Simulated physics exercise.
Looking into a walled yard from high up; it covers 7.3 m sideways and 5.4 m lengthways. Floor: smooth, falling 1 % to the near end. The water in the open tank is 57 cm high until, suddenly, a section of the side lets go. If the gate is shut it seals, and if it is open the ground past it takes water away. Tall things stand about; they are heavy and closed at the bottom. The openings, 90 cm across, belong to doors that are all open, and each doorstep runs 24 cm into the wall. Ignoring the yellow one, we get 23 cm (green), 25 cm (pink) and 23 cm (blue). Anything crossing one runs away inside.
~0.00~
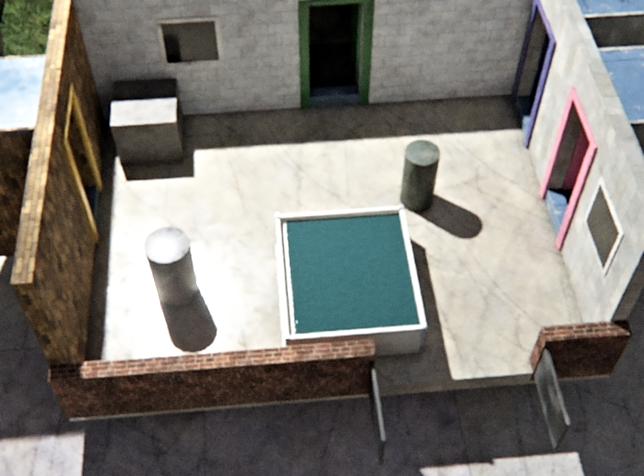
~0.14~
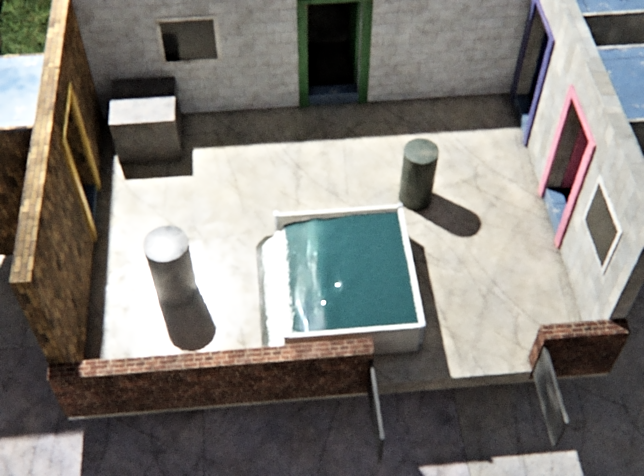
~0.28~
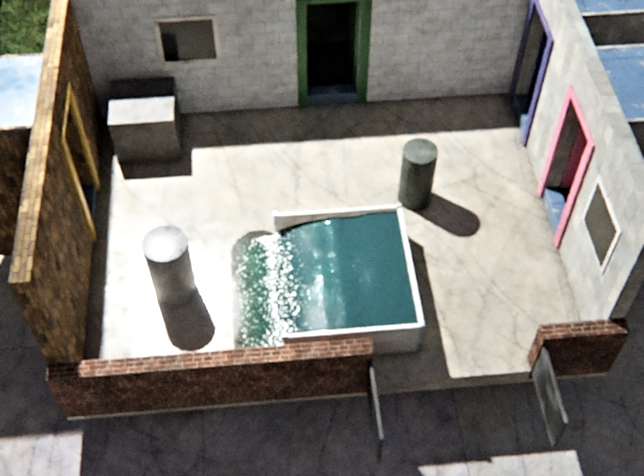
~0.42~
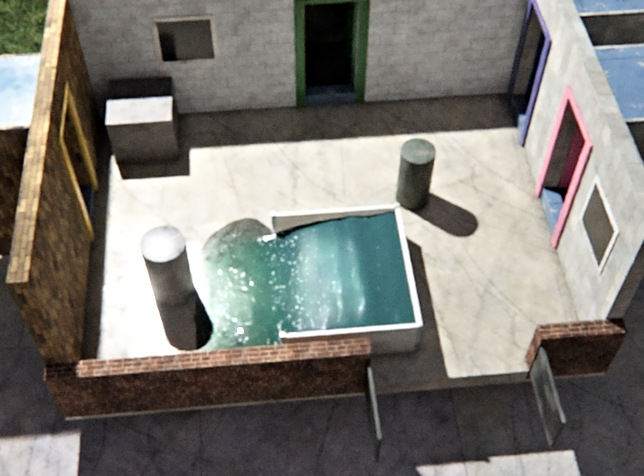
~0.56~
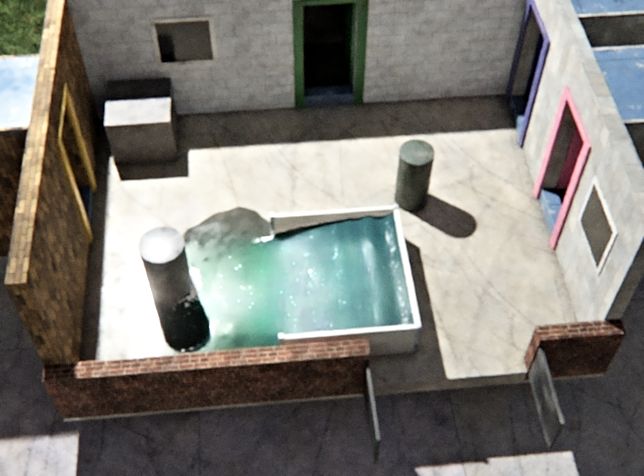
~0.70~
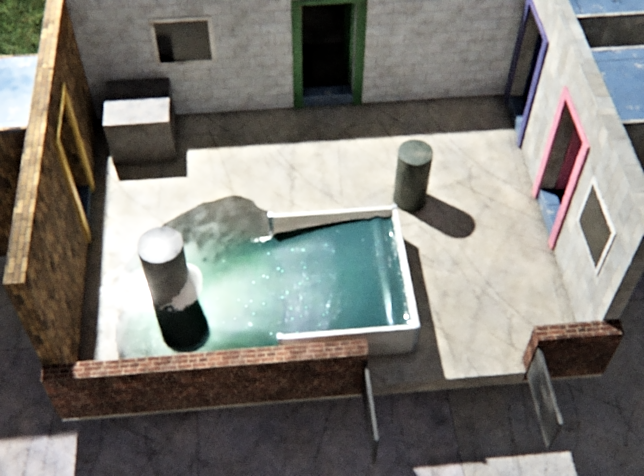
In a walled yard with colored doorways, an open tank of green water lost its left side, and the water poured out, spreading foamy across the pale floor and around the nearer pillar.
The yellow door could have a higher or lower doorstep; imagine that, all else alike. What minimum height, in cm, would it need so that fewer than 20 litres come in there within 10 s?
About 18.5 cm.
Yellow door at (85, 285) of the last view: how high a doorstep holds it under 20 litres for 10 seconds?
Minimum: About 13.0 cm.
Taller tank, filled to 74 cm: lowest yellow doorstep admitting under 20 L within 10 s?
Then around 25 centimetres.
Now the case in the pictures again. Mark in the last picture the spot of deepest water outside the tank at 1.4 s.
Look close to (77, 394).
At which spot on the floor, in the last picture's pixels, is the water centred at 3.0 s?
Roughly (191, 283).
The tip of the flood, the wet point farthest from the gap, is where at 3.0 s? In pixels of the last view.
At about (98, 126).
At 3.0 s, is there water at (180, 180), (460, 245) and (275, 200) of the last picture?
Status: Submerged / clear / clear.
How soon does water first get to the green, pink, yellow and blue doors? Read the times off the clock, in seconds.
The green door gets it at 4.5 s, the pink door at 7.5 s, the yellow door at 1.3 s and the blue door at 6.0 s.
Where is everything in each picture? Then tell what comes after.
The open tank at (347, 272) is whole and still, 57 cm deep; the yellow door at (84, 172) is dry, in the first frame.
The front is at a hidden place, 0.3 m from the gap at (284, 290); 0.5 m2 of floor is wet, 57 cm left at the back, in the second frame.
The front is at (240, 346), 0.7 m from the gap at (283, 291); 1.5 m2 of floor is wet, 57 cm left at the back, in the third frame.
Water pours out at (281, 292) and has run 1.2 m, to a hidden place; about 9 cm deep outside, 56 cm at the back, in the fourth frame.
The front is at (165, 350), 1.7 m from the gap at (280, 293); 4.2 m2 of floor is wet, 51 cm left at the back, in the fifth frame.
The front is at (123, 339), 2.3 m from the gap at (278, 293); 5.6 m2 of floor is wet, 49 cm left at the back; 1.2 m in a straight line remain to the yellow door at (77, 172), in the sixth frame.
After 1.4 s water covers 30 % of the floor, deepest (50 cm) near (77, 394); 12 cm at the yellow door, 0 litres in over its 18 cm doorstep.
After 3.0 s water covers 35 % of the floor, deepest (31 cm) near (77, 394); 18 cm at the yellow door, 3 litres in over its 18 cm doorstep.
After 10.0 s water covers 90 % of the floor, deepest (14 cm) near (577, 342); 4 cm at the yellow door, 21 litres in over its 18 cm doorstep.
At the yellow door as built, the water arrived by 1.4 s and peaked near 21 cm at 5.2 s.
Run again over the same 10 s with other heights there, 51 litres in over 15 cm, 10 litres over 20 cm. The limit of 20 litres is kept from about 18.5 cm up.
